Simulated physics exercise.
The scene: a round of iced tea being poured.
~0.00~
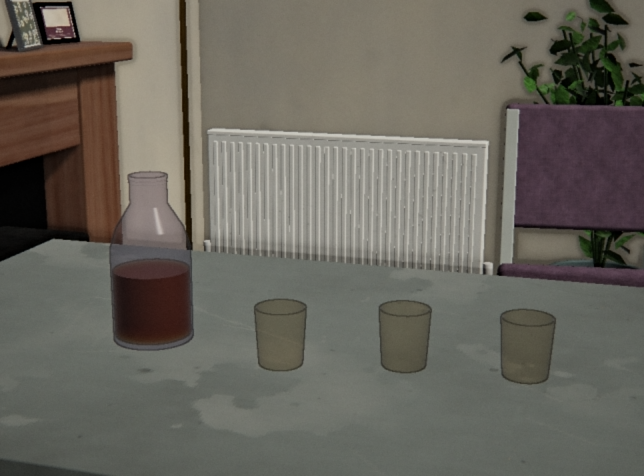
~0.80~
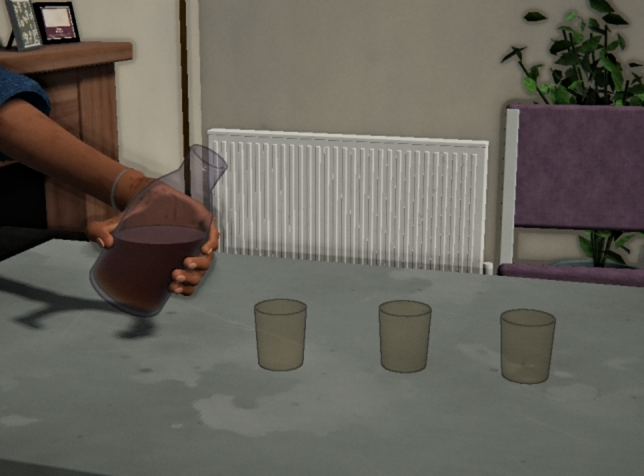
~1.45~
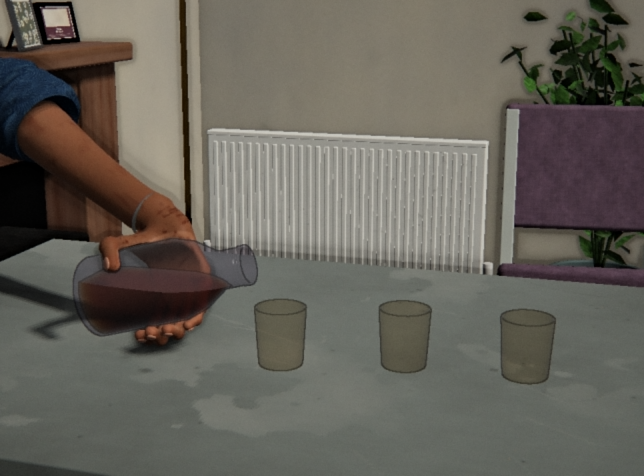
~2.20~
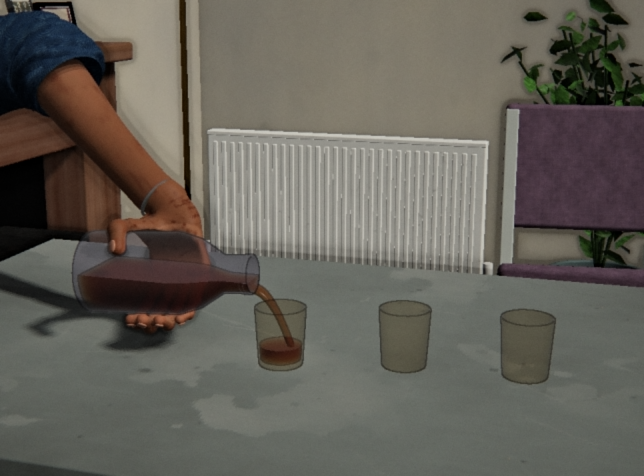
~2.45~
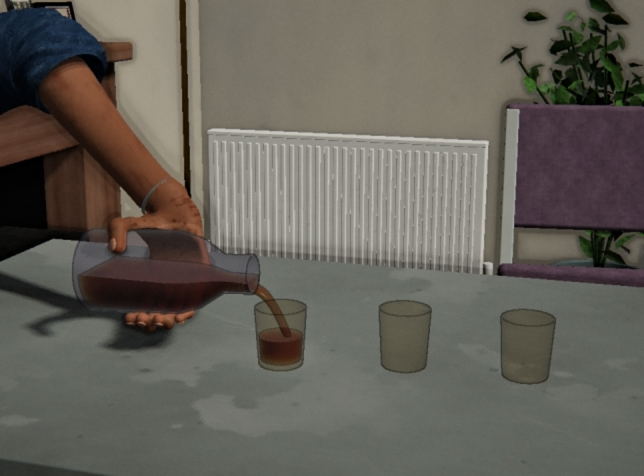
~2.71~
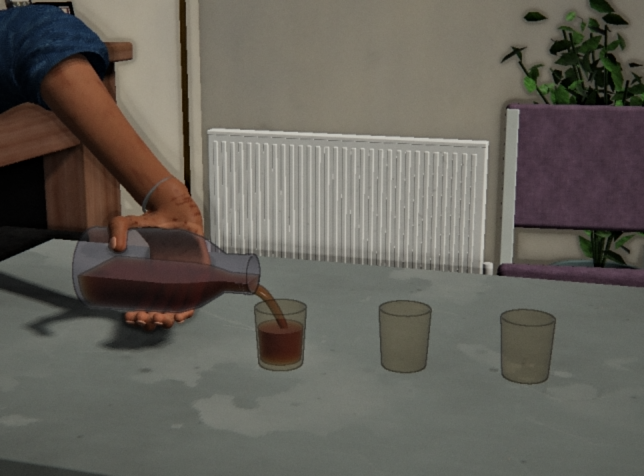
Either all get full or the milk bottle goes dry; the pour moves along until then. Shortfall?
Looks like it's going to last to the final one.
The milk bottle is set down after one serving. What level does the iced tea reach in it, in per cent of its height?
Roughly 35 per cent of its height.
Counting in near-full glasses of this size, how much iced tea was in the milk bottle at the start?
Tally: Around 5.0.
After 3.0 s, the first is about three quarters full.
After 6.4 s, the first is done and the milk bottle has about three quarters of its load.
After 13.1 s, all three are full and about a third of the iced tea is over.
